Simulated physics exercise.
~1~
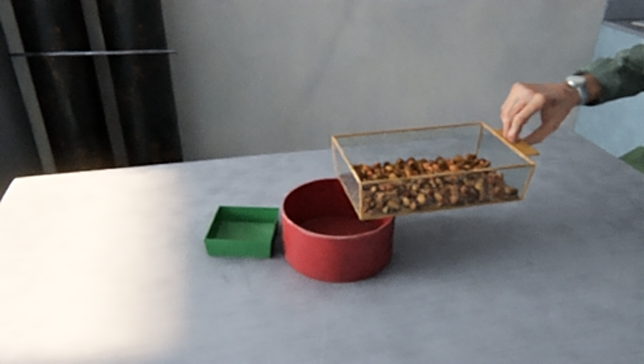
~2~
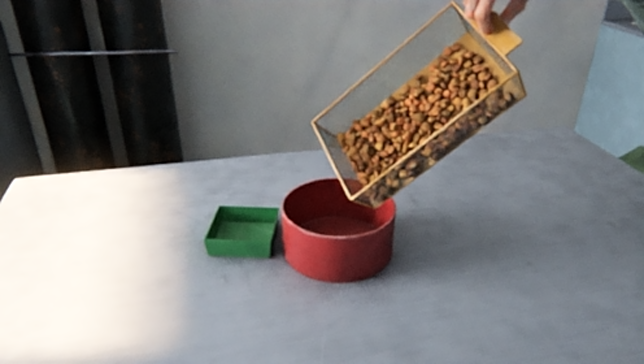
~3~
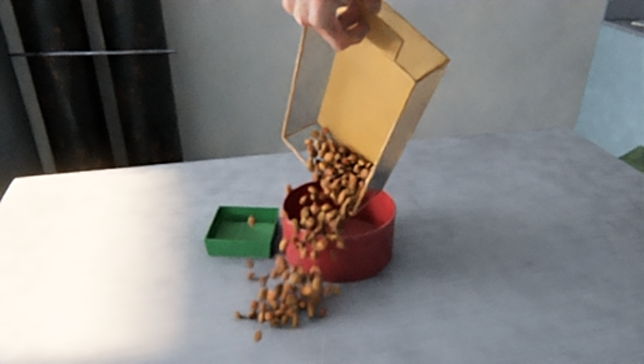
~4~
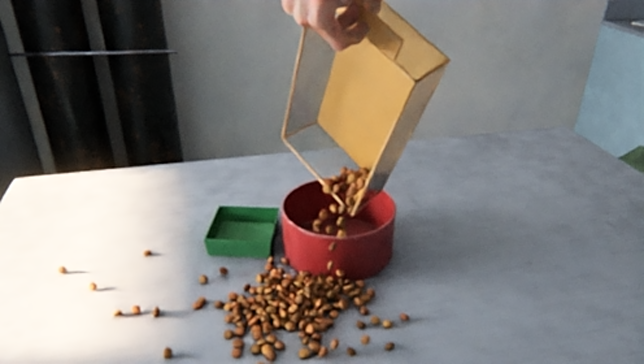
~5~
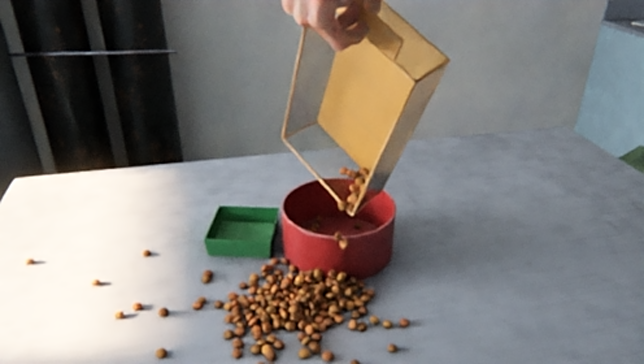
In the video, a hand tips a clear-sided, gold-edged tray of brown kibble over a red pot beside a green tin, and the pieces pour out, many spilling onto the gray table, where most end up piled and scattered in front while the tray stays tilted.
